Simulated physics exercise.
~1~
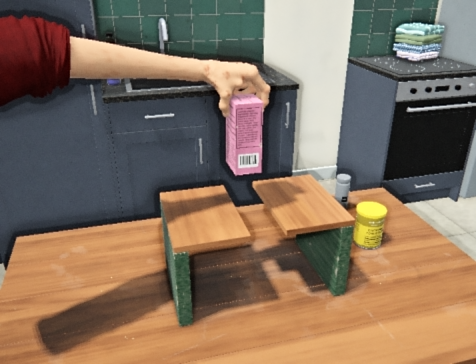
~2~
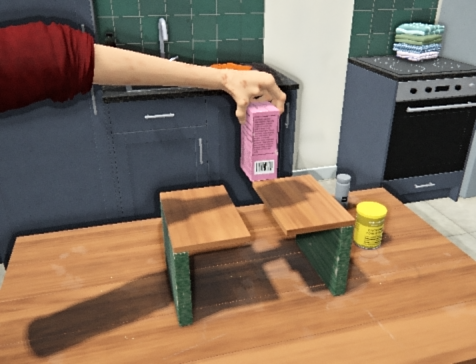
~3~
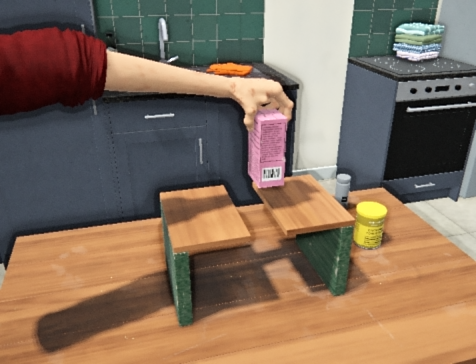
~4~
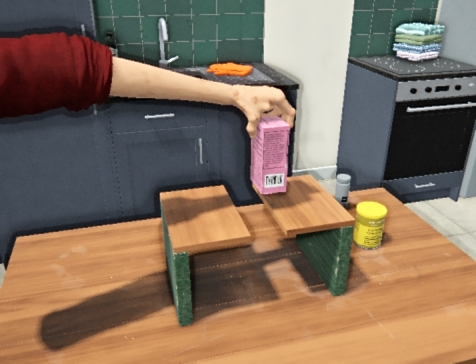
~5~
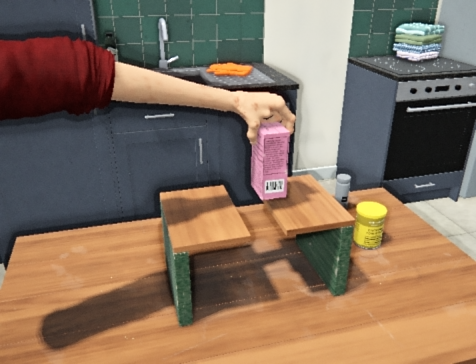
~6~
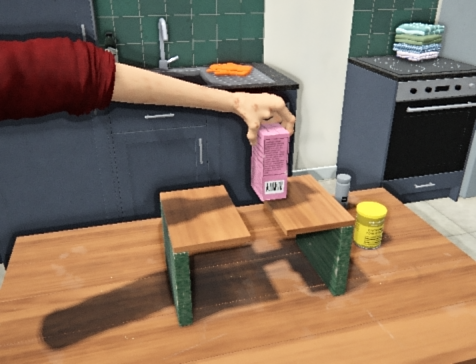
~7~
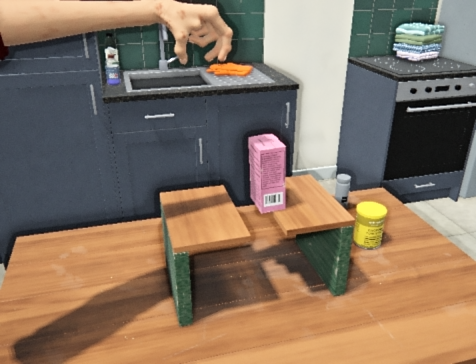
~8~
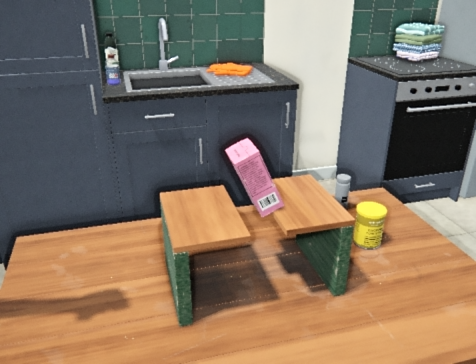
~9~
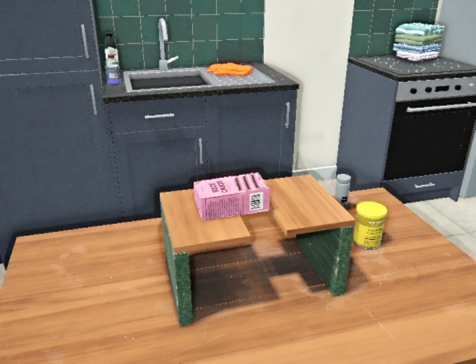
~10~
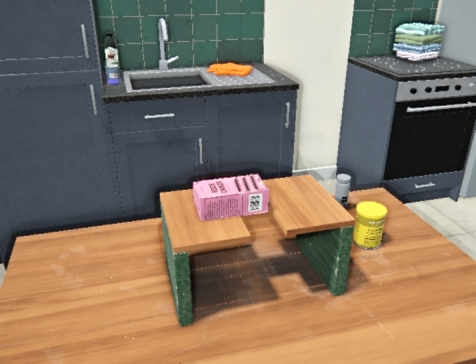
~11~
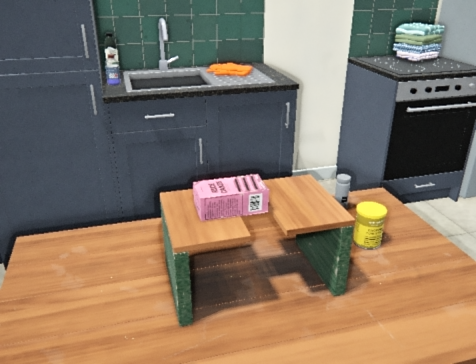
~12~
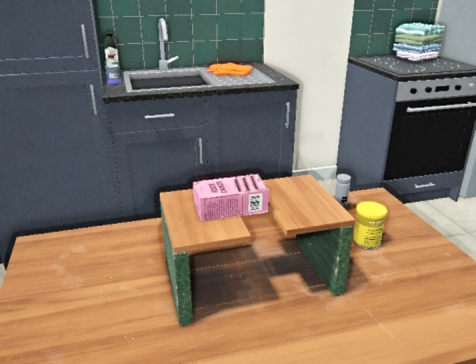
In a kitchen, a hand lowers an upright pink carton onto the right board of a gapped wooden stand, beside a yellow tin and grey shaker, then lets go and withdraws. The carton tips left across the gap and ends lying on its side, bridging both boards.
